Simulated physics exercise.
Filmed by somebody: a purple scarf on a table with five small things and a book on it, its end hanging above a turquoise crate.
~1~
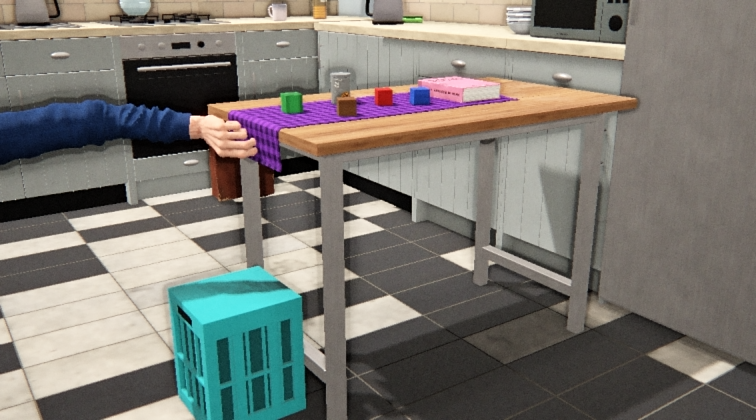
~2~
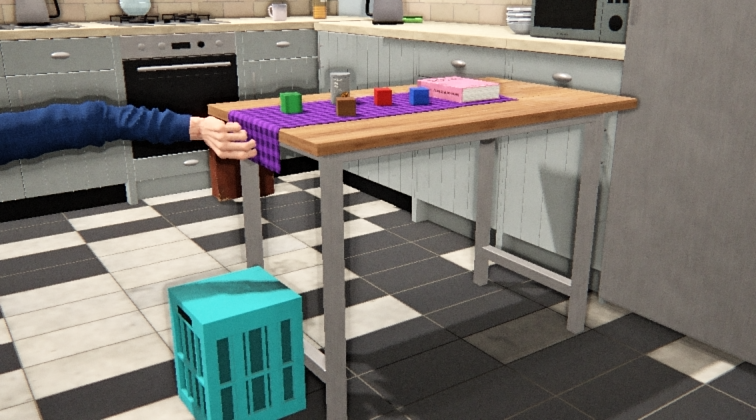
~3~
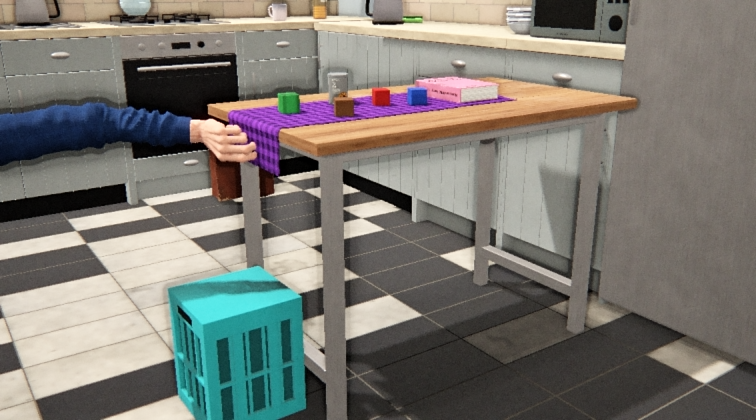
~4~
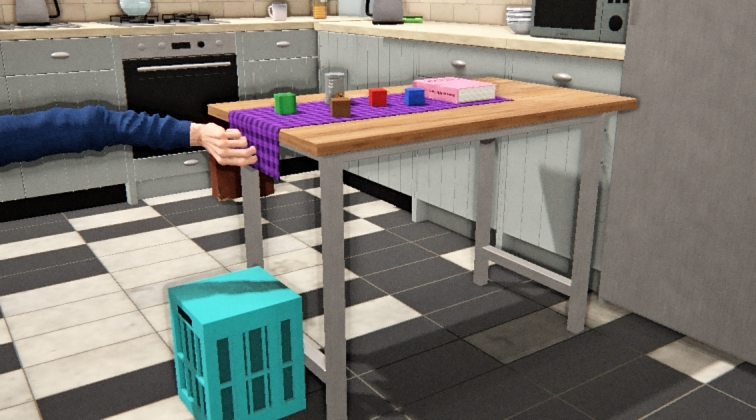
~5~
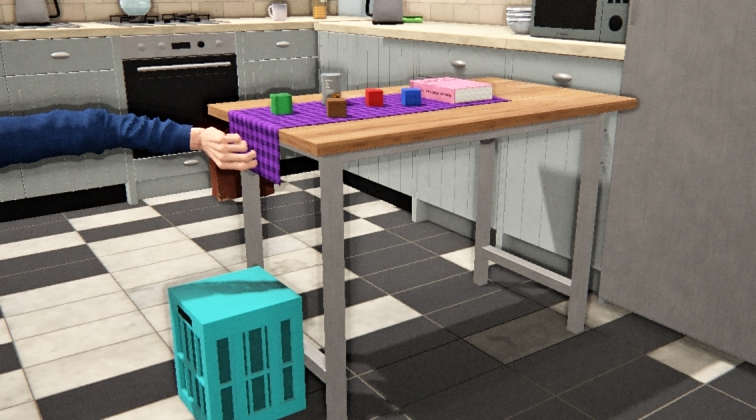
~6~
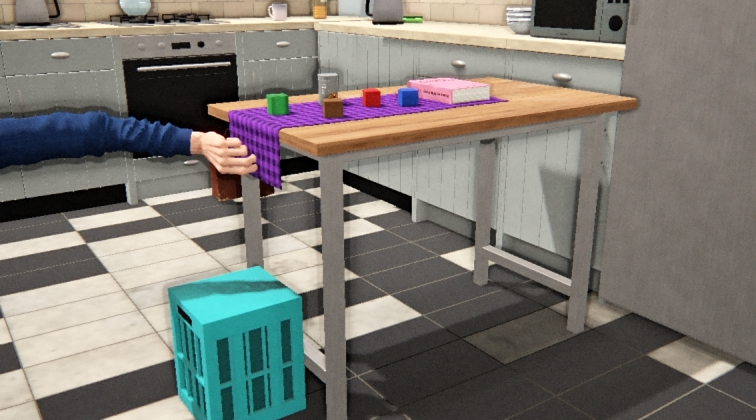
The footage shows a hand in a blue sleeve gripping the hanging end of a purple scarf and slowly drawing it down the table's left edge, as the cubes, grey can and pink book on it shift slightly left.
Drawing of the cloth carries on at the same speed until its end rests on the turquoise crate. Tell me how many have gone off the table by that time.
By that time the count is three.
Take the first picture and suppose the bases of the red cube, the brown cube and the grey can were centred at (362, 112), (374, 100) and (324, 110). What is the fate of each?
Red cube lost, brown cube safe, grey can lost.
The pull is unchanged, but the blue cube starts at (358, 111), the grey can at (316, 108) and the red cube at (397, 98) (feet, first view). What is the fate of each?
The blue cube will end up down, the grey can will end up down, and the red cube will stay where it is.
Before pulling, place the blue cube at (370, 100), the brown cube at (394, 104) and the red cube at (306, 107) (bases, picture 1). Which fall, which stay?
Fate of the blue cube: It stays; fate of the brown cube: It stays; fate of the red cube: It goes.
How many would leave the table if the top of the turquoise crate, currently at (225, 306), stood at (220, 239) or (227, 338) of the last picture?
First height: 1; second height: 4.
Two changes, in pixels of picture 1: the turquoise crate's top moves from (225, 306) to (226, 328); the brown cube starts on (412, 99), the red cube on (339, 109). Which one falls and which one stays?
The brown cube stays aboard; the red cube is lost.
Soon after, hem near (256, 240); green cube gone.
After that, hem on the crate; green cube and brown cube gone.
In the end, hem on the crate; green cube, brown cube and grey can gone. The table loses three.
